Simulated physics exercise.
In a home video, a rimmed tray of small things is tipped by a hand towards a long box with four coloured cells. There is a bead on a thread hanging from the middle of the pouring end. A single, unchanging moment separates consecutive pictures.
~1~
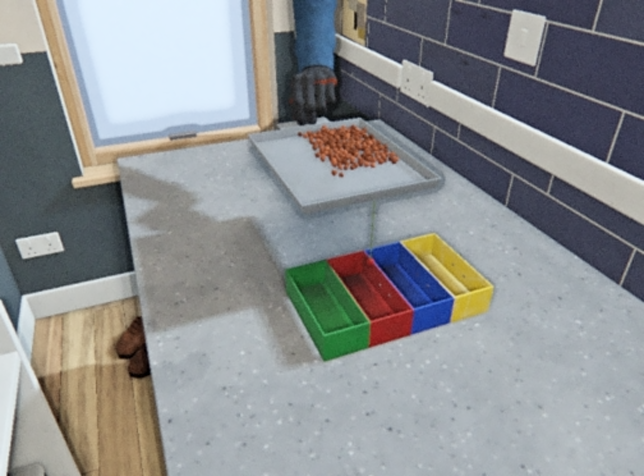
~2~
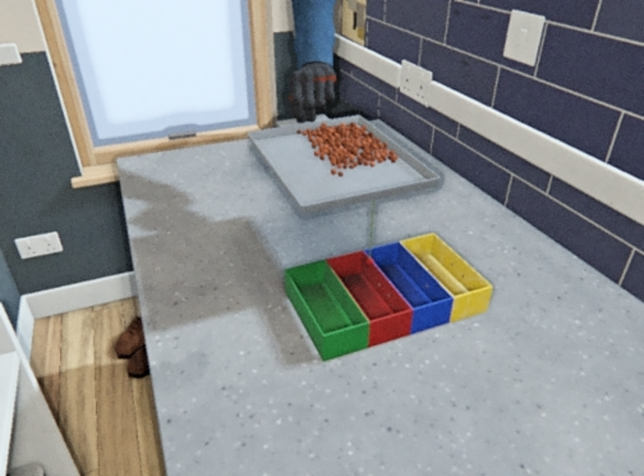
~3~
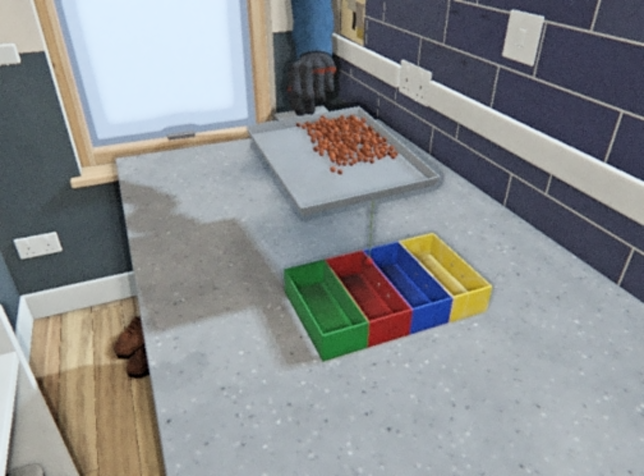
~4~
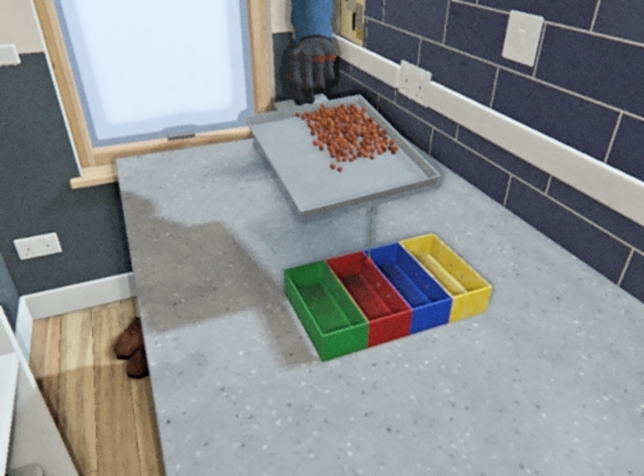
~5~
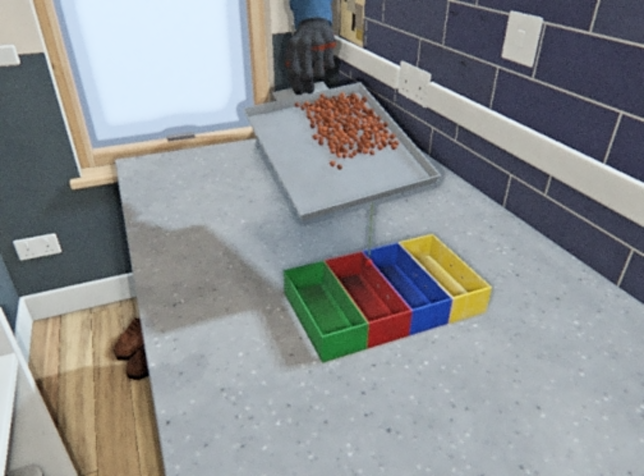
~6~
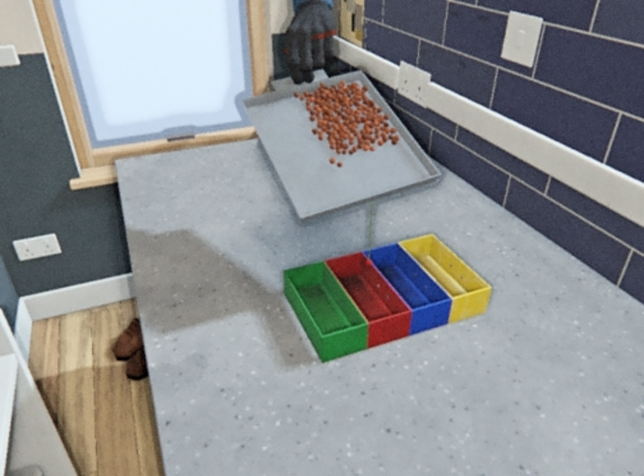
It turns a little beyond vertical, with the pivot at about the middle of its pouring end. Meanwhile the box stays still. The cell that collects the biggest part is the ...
... Green one.
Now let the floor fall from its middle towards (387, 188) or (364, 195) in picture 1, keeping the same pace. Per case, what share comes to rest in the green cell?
Lab note: Case 1 near 0 %, case 2 near 20 %.
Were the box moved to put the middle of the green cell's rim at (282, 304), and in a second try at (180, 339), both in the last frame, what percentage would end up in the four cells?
90 %, 70 %.
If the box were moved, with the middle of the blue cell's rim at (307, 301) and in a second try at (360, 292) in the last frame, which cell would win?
So the first one goes to that blue cell and the second to that red cell.
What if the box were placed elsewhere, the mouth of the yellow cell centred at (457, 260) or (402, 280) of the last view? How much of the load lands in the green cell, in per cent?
You'd get 40 in a hundred first and 10 in a hundred after that.
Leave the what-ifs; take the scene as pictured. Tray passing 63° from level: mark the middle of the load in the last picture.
Roughly at (337, 199).
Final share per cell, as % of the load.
Green cell 50 %, red cell 20 %, blue cell 10 %, yellow cell 0 %.
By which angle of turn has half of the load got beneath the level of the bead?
A tilt of roughly 105°.
Soon, tray tipped steeply; most on the tray; a small part falling or outside the box.
A while on, tray tipped past a quarter turn; about half on the tray; about a quarter in the green cell; a small part in the red cell; a stray few in the blue cell; about a quarter falling or outside the box.
Towards the end, tray tipped past a quarter turn; about half in the green cell; about a quarter in the red cell; a small part in the blue cell; about a quarter falling or outside the box.
Finally, tray tipped past a quarter turn; about half in the green cell; about a quarter in the red cell; a small part in the blue cell; none in the yellow cell; about a quarter outside the box.
